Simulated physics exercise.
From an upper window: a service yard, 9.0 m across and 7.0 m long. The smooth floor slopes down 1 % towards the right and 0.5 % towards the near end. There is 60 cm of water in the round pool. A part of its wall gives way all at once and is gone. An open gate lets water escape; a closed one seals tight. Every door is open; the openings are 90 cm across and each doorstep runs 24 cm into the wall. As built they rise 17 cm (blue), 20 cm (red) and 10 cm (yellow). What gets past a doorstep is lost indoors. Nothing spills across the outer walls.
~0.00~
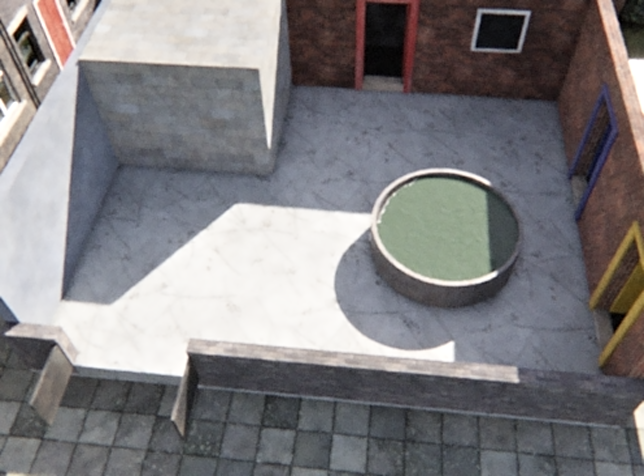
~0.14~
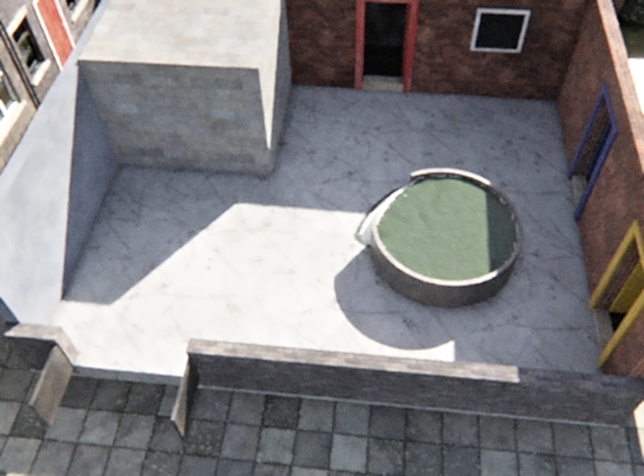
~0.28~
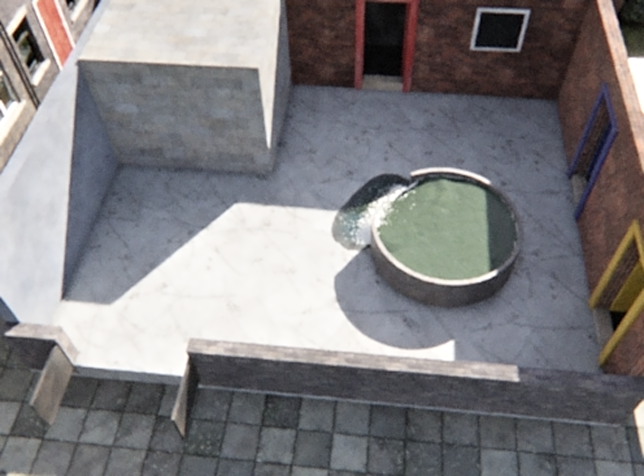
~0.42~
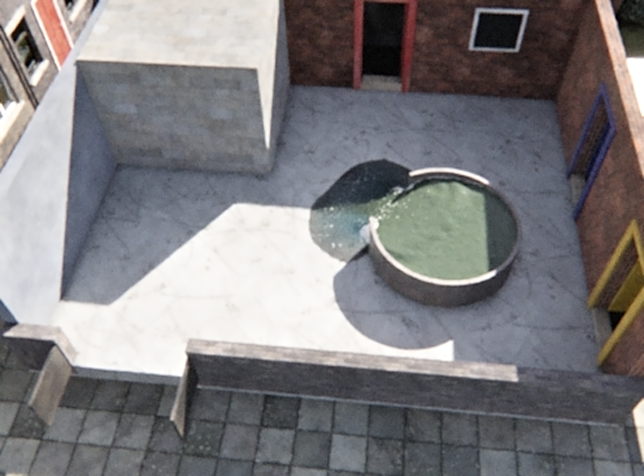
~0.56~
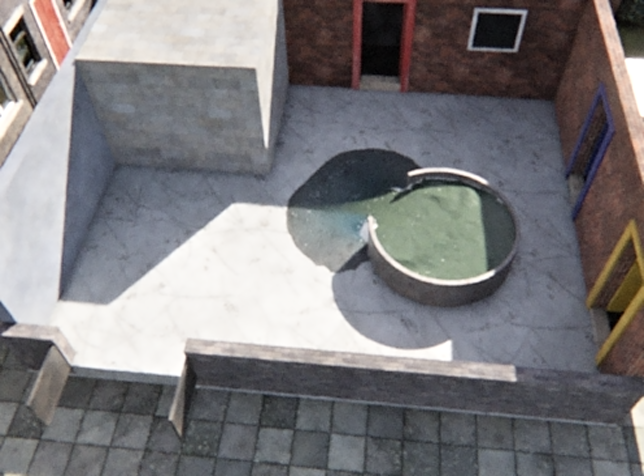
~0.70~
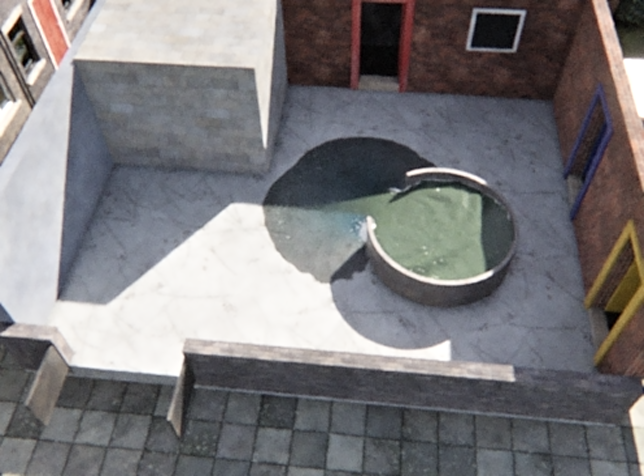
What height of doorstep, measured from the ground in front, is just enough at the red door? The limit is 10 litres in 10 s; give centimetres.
At least 10.5 cm or so.
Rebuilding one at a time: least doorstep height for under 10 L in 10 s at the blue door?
Roughly 6.0 cm at blue.
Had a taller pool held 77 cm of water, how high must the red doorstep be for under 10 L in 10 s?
Some 15 cm.
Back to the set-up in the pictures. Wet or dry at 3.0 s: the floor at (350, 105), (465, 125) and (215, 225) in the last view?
In that order: Wet, still dry, flooded.
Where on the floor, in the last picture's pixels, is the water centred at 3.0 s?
Near (348, 200).
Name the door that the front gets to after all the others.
It is the yellow one.
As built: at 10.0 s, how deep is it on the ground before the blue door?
Some 8.0 cm.
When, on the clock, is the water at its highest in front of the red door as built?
Near 3.0 s.
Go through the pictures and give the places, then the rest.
The first picture shows still water, 60 cm deep, in the round pool at (446, 226); the red door at (385, 53) is dry.
In the second picture, water pours out at (385, 211) and has run 0.3 m, to (360, 234); about 8 cm deep outside, 60 cm at the back.
In the third picture, the front is at (377, 179), 0.8 m from the gap at (385, 211); 1.2 m2 of floor is wet, 60 cm left at the back.
In the fourth picture, the gap is at (384, 212), the front 1.2 m out at (317, 208); the back of the round pool holds 60 cm.
In the fifth picture, the gap is at (383, 211), the front 1.7 m out at (295, 199); the back of the round pool holds 60 cm.
In the sixth picture, the gap is at (381, 211), the front 2.1 m out at (277, 186); the back of the round pool holds 60 cm; 1.6 m in a straight line remain to the red door at (381, 52).
After 1.4 s water covers 25 % of the floor, deepest (28 cm) near (370, 219); it has not reached the red door.
After 3.0 s water covers 40 % of the floor, deepest (32 cm) near (292, 89); 17 cm at the red door, 0 litres in over its 20 cm doorstep.
After 10.0 s water covers 90 % of the floor, deepest (14 cm) near (589, 379); 5 cm at the red door, 0 litres in over its 20 cm doorstep.
At the red door as built, the water arrived by 1.9 s and peaked near 17 cm at 3.0 s.
Run again over the same 10 s with other heights there, 19 litres in over 9 cm, 6 litres over 12 cm. The limit of 10 litres is kept from about 10.5 cm up.
